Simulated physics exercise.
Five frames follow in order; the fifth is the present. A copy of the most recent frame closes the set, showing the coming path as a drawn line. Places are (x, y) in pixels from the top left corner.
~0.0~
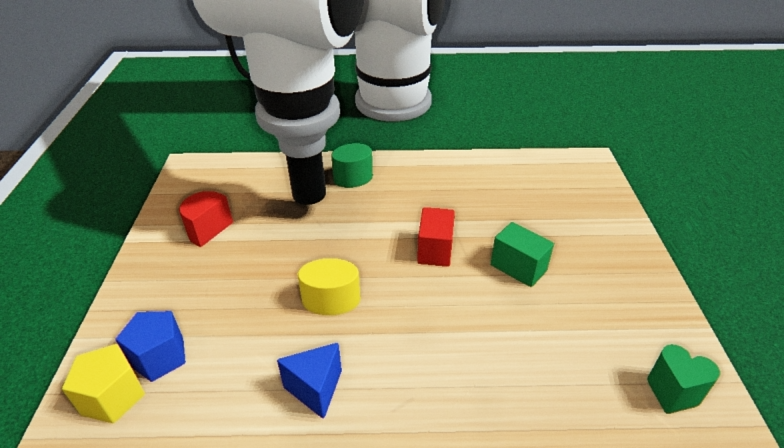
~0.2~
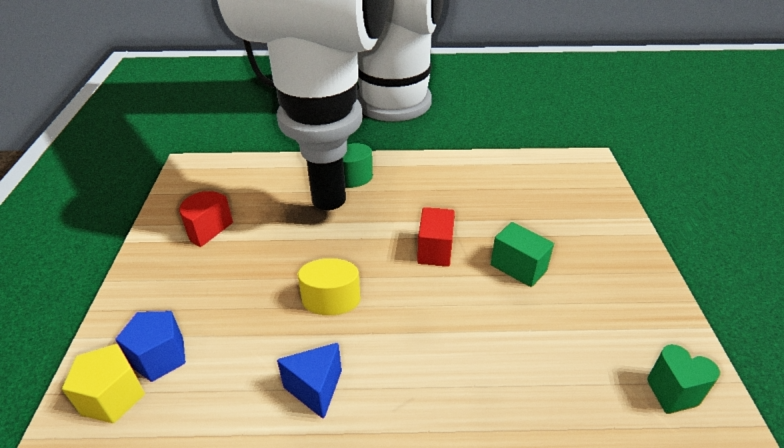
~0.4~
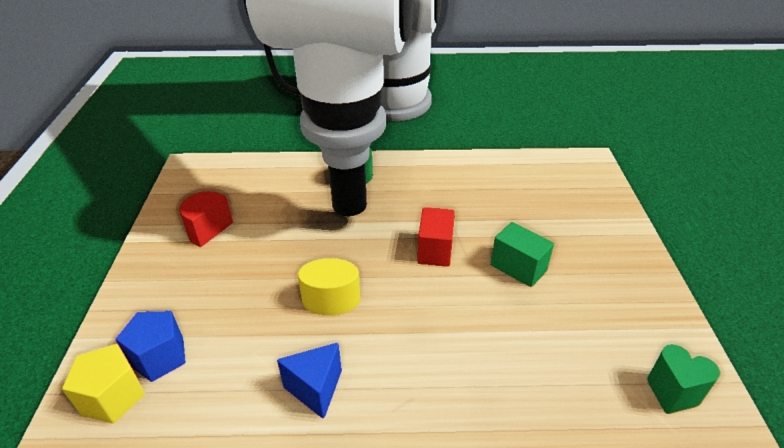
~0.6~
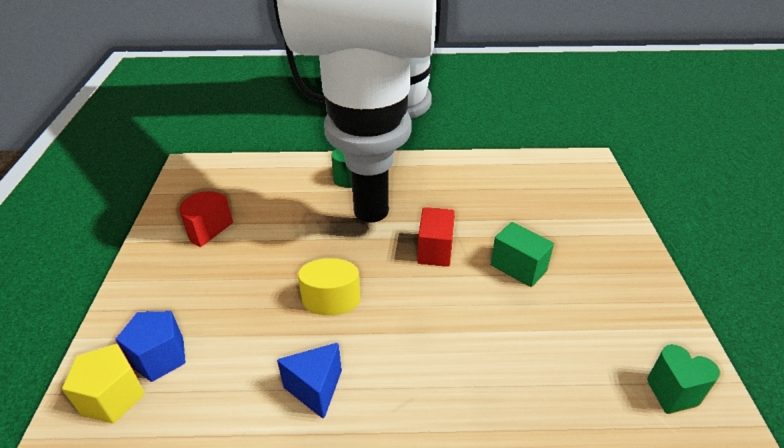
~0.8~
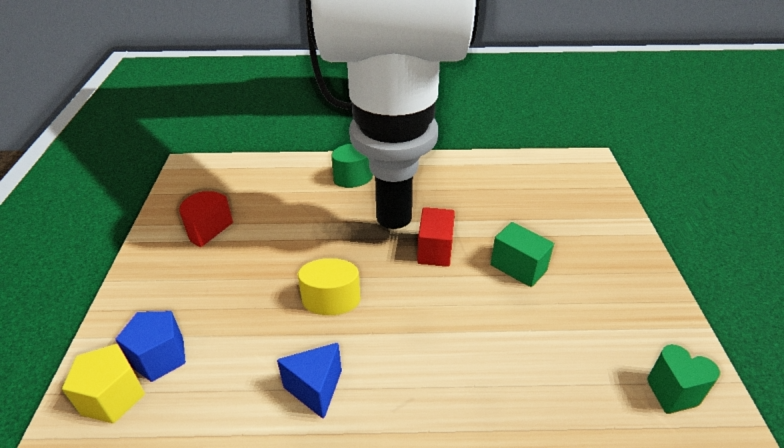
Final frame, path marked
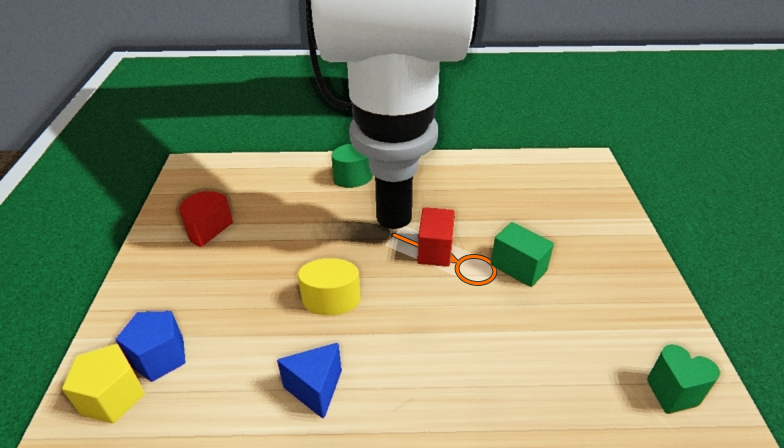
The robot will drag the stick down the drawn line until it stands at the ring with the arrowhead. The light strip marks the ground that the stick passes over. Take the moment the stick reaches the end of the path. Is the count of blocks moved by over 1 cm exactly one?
No.
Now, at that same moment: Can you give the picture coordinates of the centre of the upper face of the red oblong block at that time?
The point I'd pick in the picture is (517, 252).
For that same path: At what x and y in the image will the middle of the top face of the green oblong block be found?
Around (563, 246).
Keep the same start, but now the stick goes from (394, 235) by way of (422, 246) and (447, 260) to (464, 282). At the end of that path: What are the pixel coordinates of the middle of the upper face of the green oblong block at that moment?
By then it is at (549, 243).
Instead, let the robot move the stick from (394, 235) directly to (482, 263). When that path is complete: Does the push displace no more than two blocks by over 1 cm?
Yes, I think so.
Drawn move, from (394, 235) directly to (476, 270).
On the path given first. One third of the way, stick at (422, 229); red oblong block at (456, 228).
Two thirds of the way, stick at (450, 240); red oblong block at (486, 240); green oblong block at (534, 241).
At the end, stick at (478, 252); red oblong block at (517, 252); green oblong block at (563, 246), turned 25° anticlockwise.
